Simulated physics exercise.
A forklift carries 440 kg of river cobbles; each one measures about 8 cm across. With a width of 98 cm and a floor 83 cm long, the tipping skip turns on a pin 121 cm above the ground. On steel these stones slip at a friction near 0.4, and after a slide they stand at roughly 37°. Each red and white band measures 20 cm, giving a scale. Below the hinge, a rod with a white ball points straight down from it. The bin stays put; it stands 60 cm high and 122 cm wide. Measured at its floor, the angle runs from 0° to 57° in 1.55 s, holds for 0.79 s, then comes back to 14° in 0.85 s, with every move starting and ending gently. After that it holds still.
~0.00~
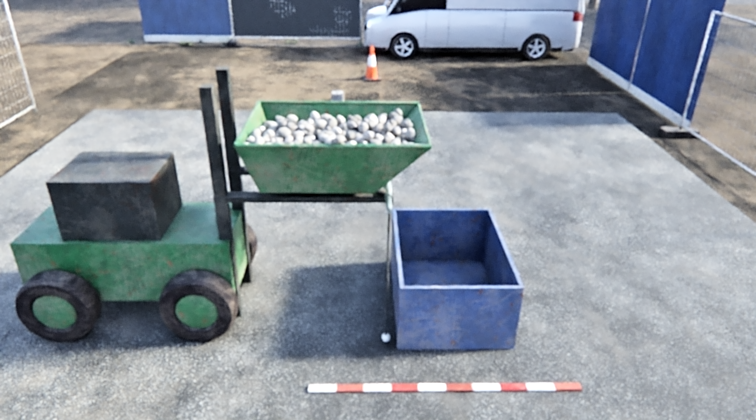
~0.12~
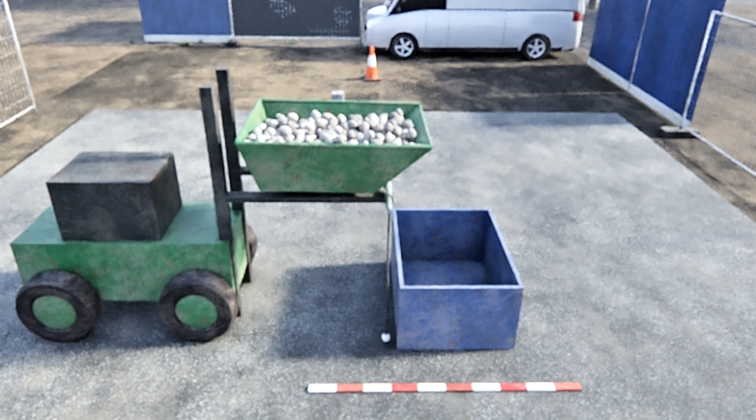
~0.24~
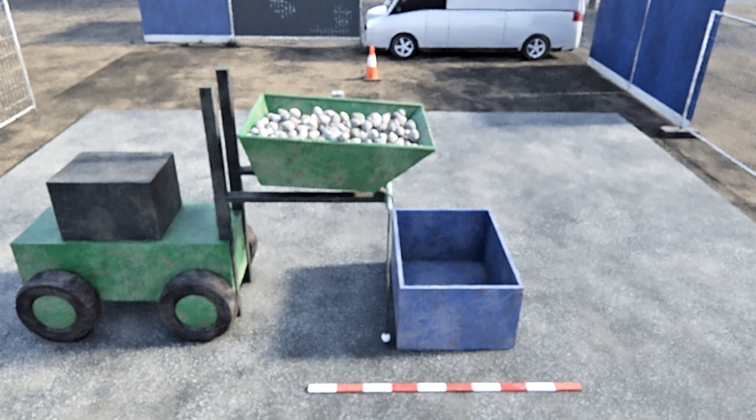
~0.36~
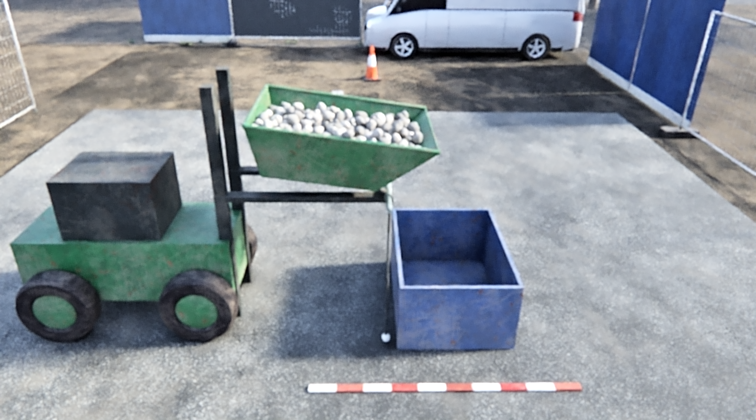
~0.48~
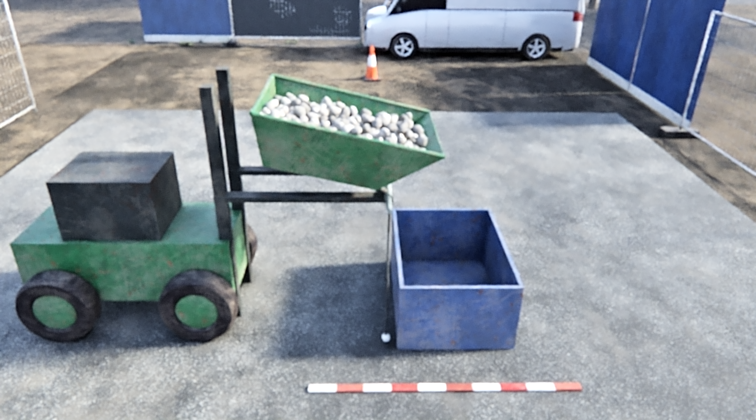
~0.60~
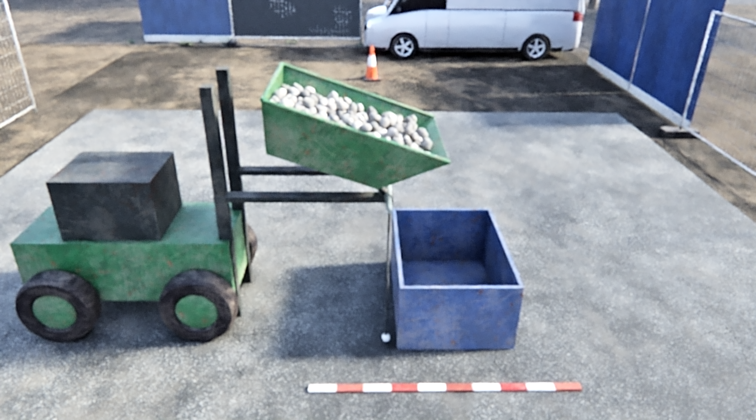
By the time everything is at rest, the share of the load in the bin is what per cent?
Roughly 45 %.
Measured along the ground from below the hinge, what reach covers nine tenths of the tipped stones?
I'd put it at about 170 cm.
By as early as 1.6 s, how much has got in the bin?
Roughly 10% by that time.
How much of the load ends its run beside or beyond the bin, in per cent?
I'd say close to 25 per cent of the whole load.
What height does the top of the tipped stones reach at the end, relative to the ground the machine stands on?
I'd put it at roughly 30 cm above the ground.
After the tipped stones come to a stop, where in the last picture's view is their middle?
Somewhere near pixel (482, 294).
After 1.2 s the floor is at 48°; 100 % in the tipping skip; the foremost stones are at (446, 169).
After 1.6 s the floor is at 57°; 88 % in the tipping skip, 11 % in the bin, 1 % beside or beyond the bin; the foremost stones are at (490, 210).
After 3.6 s the floor is at 14°; 29 % in the tipping skip, 47 % in the bin, 25 % beside or beyond the bin; the foremost stones are at (681, 288).
After 6.1 s the floor is at 14°; 29 % in the tipping skip, 47 % in the bin, 25 % beside or beyond the bin; the foremost stones are at (681, 288).
